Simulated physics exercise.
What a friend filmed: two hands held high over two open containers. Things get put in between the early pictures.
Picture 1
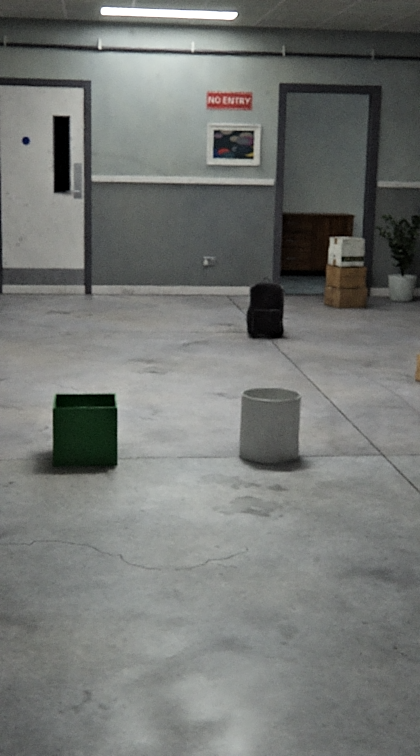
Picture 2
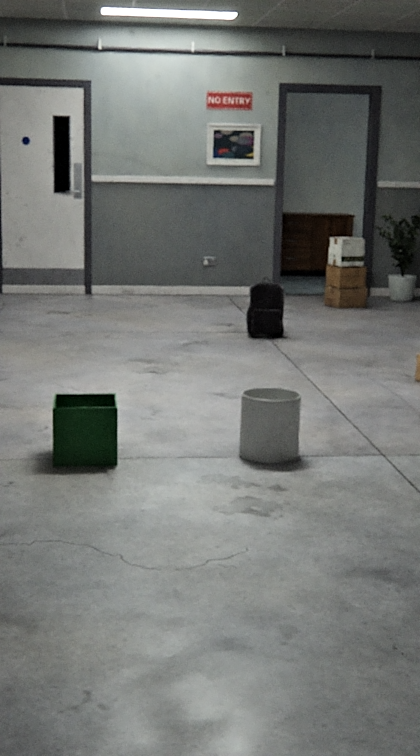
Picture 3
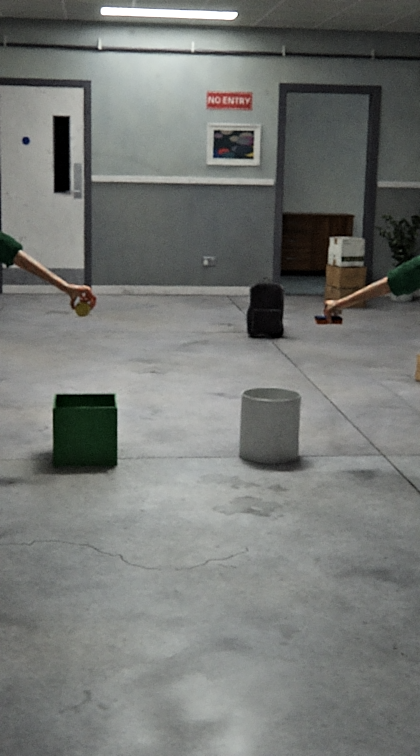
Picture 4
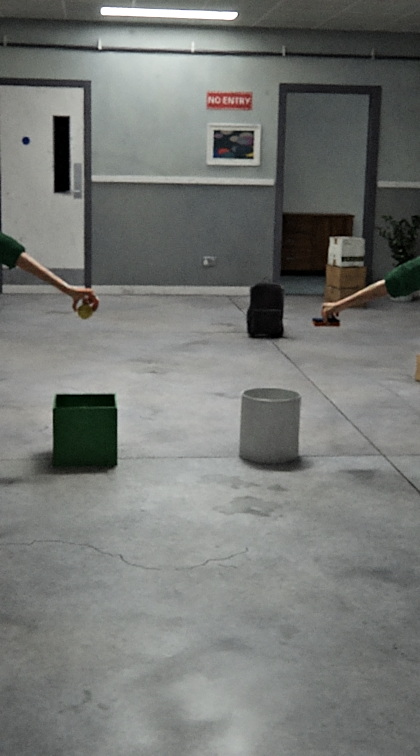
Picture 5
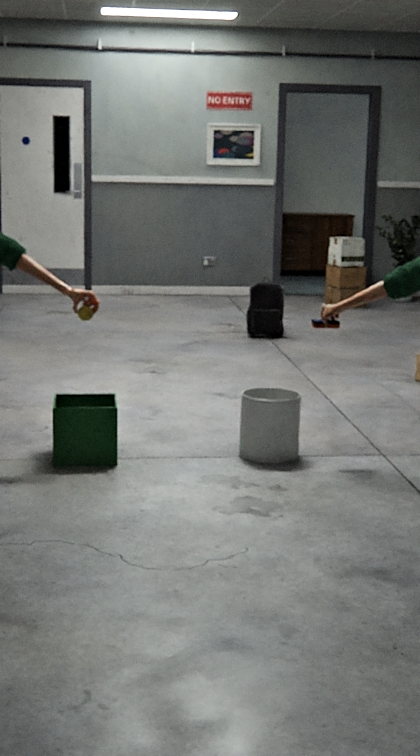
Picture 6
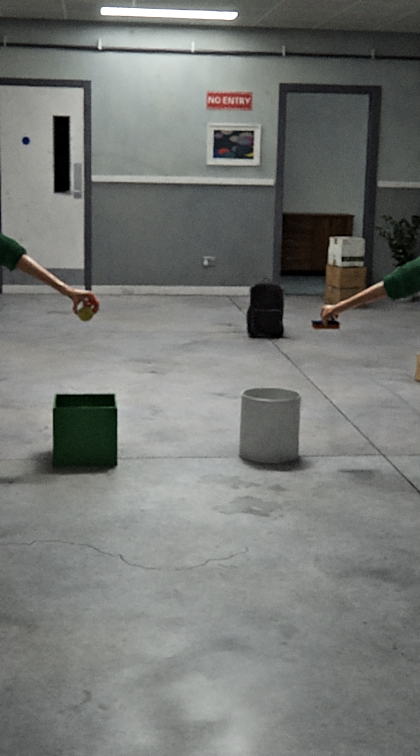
Two arms in green sleeves come into view from the left and right edges, the left hand gripping a yellow apple and the right an orange-brown sponge, then stay nearly motionless above the floor. Seen from a still, slightly raised viewpoint, the grey room has a white door and a red sign. A green basket sits left of a pale grey bucket, with a black backpack behind.
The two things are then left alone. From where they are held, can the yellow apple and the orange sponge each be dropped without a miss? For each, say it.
Here the yellow apple can, the orange sponge cannot.
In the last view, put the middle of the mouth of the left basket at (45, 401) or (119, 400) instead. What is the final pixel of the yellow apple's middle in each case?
It settles at (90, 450) in the first case and at (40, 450) in the second.
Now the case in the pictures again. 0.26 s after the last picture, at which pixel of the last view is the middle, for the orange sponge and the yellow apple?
First: (323, 376). Second: (86, 366).
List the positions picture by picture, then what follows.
The first frame shows left basket (85, 429).
The second frame shows right bucket (270, 425).
The third frame shows still on the way; yellow apple (83, 309); left basket (85, 429).
The fourth frame shows still on the way; orange sponge (326, 322); right bucket (270, 425).
The fifth frame shows still on the way; yellow apple (86, 313); left basket (85, 429).
The sixth frame shows in place, still held; yellow apple (86, 314); orange sponge (325, 325); right bucket (270, 425).
Then, 0.26 s after the last picture, yellow apple falling near (86, 366); orange sponge falling near (323, 376).
At rest, the yellow apple is caught, near (86, 448); the orange sponge falls beside it, near (320, 451).
